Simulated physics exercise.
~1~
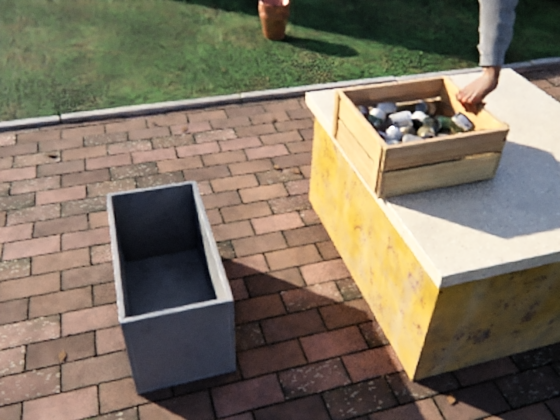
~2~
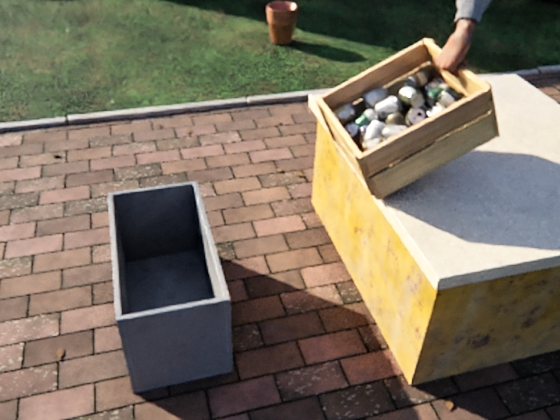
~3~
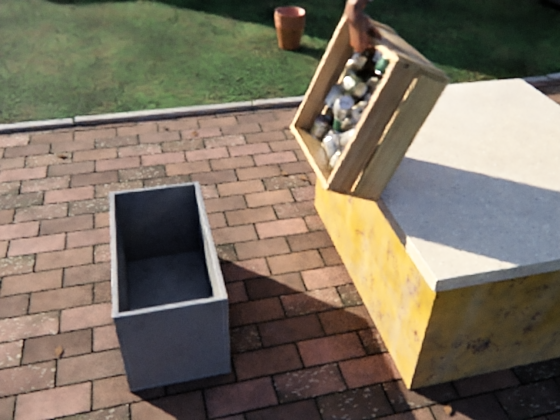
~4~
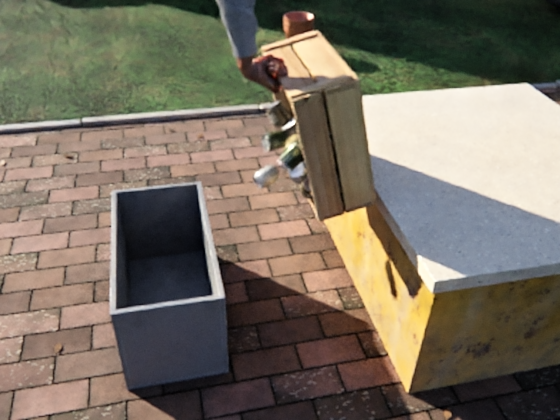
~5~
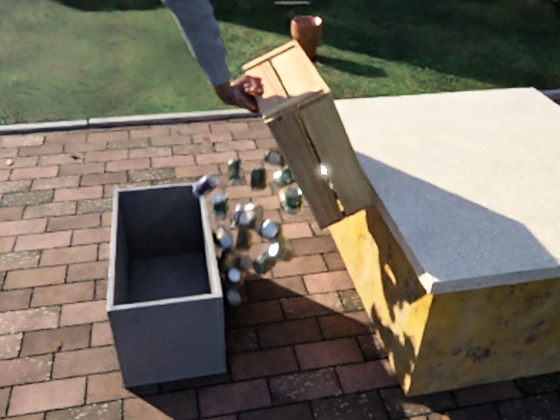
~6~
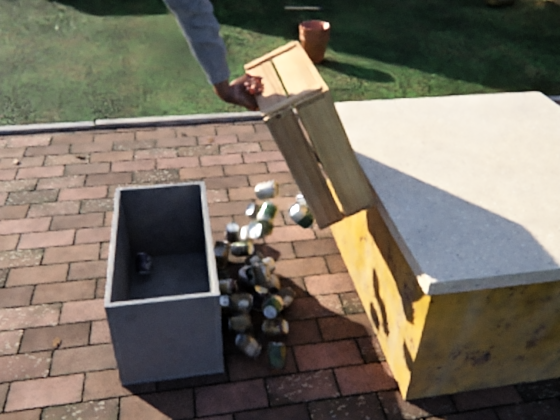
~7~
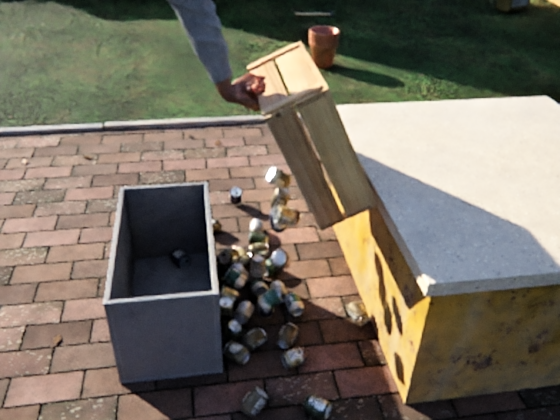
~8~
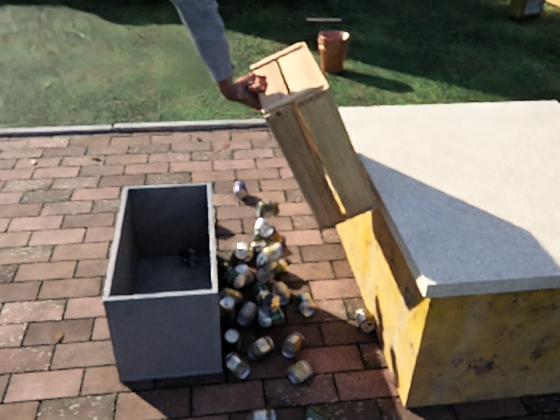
In this clip, a hand tips a wooden crate of small cans over the end of a yellow-sided bench toward a long grey box on brick paving. The cans tumble out, and nearly all land scattered on the bricks between the bench and the box.
